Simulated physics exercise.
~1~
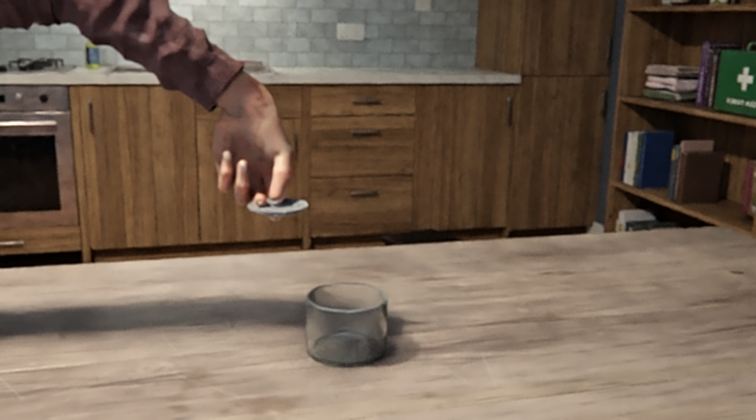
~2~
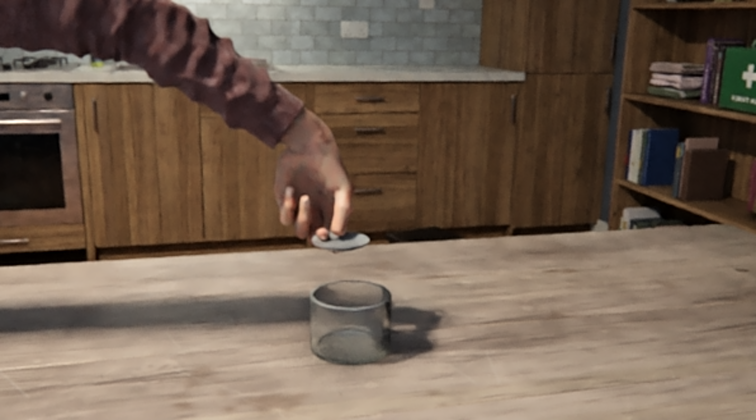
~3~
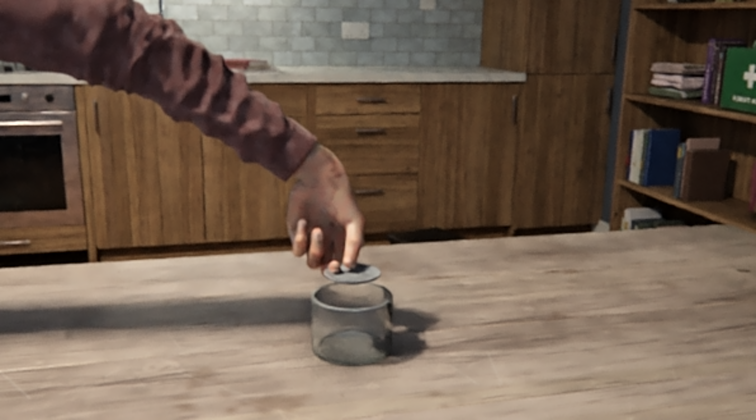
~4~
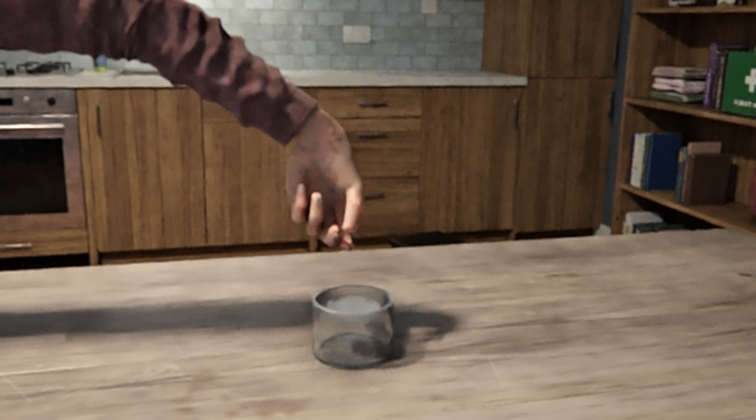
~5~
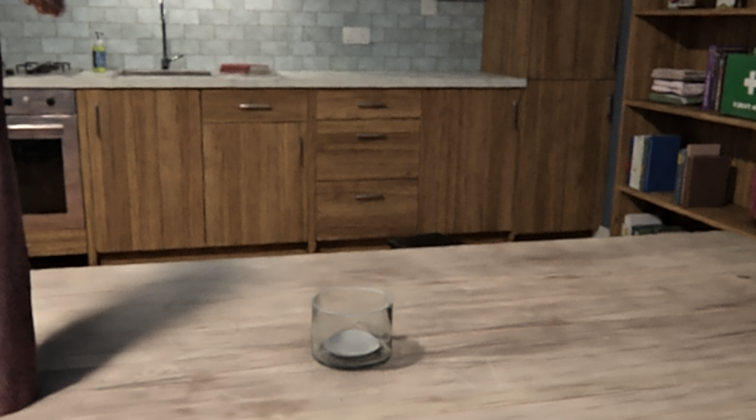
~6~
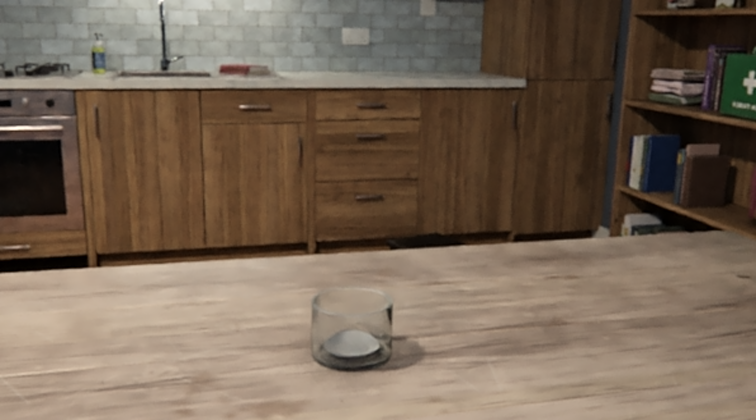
A hand in a dark reddish sleeve held a small grey disc above an open glass on a wooden table, moved it right and down, then let go and drew away as the disc dropped past the rim and came to rest inside.
